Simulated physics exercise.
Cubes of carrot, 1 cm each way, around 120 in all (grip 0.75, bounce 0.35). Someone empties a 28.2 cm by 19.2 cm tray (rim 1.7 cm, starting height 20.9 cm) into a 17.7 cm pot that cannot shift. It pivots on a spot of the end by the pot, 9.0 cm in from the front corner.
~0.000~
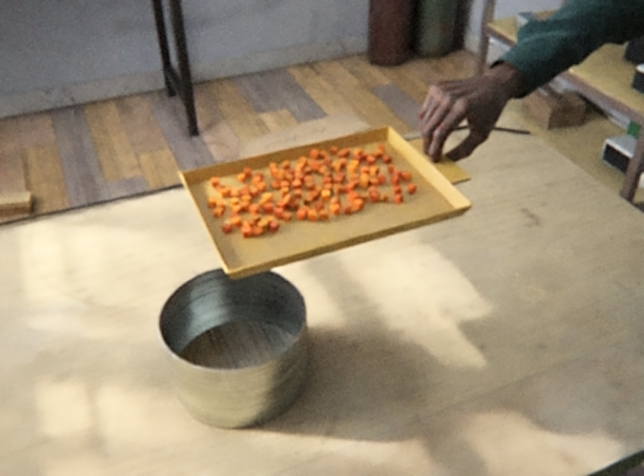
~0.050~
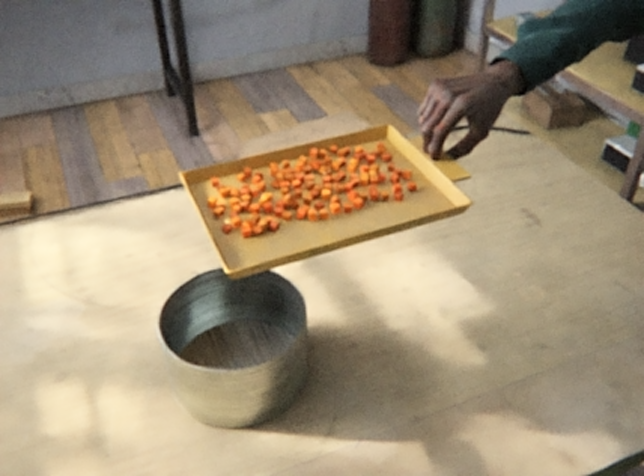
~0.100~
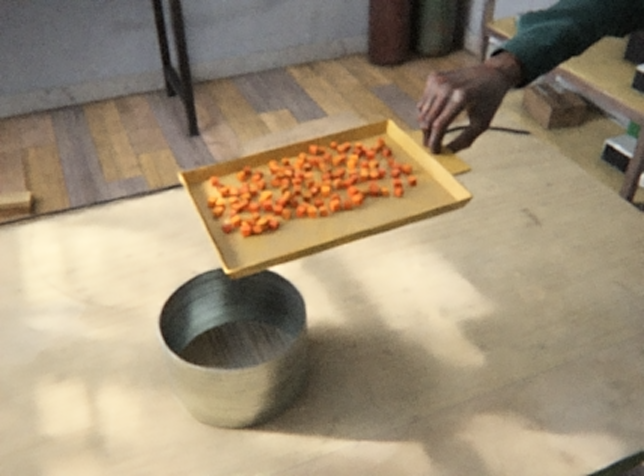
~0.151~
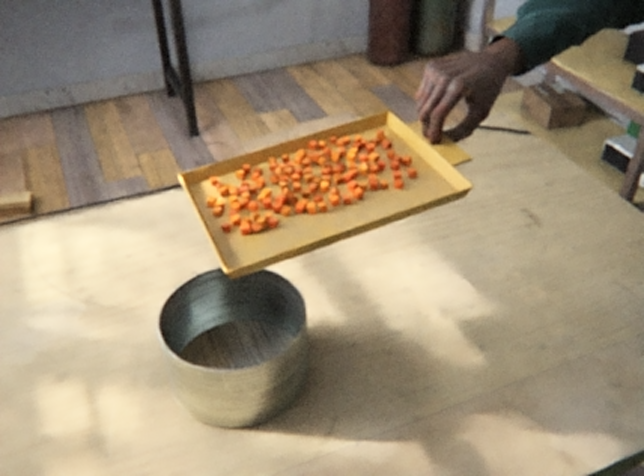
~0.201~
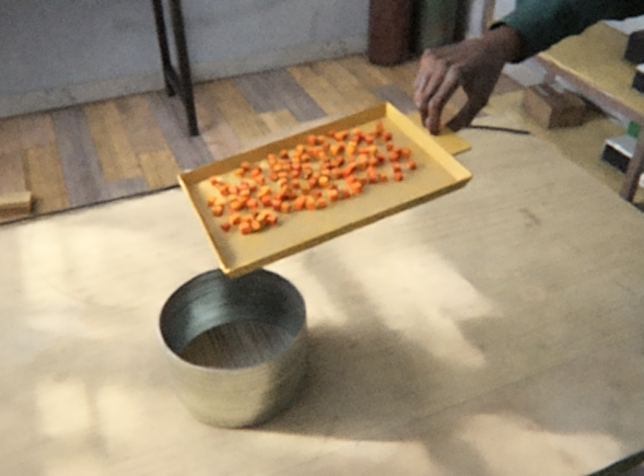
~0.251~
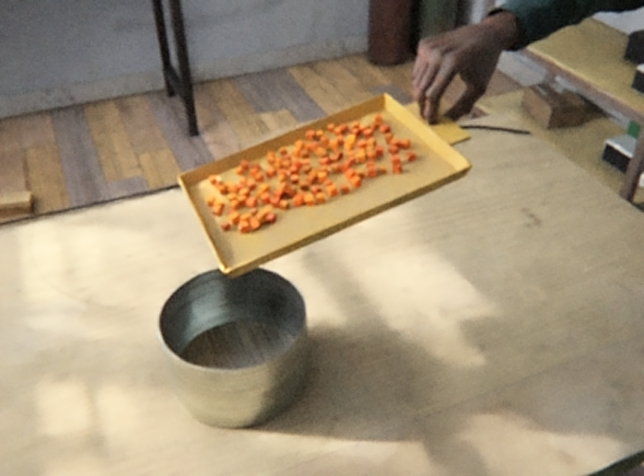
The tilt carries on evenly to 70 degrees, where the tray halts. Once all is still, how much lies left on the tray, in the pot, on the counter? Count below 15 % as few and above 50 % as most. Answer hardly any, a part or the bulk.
Tray the bulk, pot hardly any, counter a part.
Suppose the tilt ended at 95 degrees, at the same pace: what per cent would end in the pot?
It would be near 25 per cent.
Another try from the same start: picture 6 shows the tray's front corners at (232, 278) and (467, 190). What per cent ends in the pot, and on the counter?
Pot 35, counter 20.
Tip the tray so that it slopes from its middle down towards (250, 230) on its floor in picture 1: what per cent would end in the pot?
Some 15 per cent.
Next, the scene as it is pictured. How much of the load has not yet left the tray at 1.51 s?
Some 65 per cent of the load.
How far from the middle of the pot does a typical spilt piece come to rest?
Some 24 cm.
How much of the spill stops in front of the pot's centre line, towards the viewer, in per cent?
Some 10 per cent.
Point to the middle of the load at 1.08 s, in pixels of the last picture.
Near (200, 193).
After 0.75 s, tilt 39 degrees; the tray holds 100 %, the pot 0 %.
Then, at 1.08 s, tilt 57 degrees; the tray holds 85 %, the pot 0 %.
Then, at 1.51 s, tilt 70 degrees; the tray holds 65 %, the pot 5 %.
In the end, at 2.6 s, tray 65 %, pot 5 %, counter 30 %.
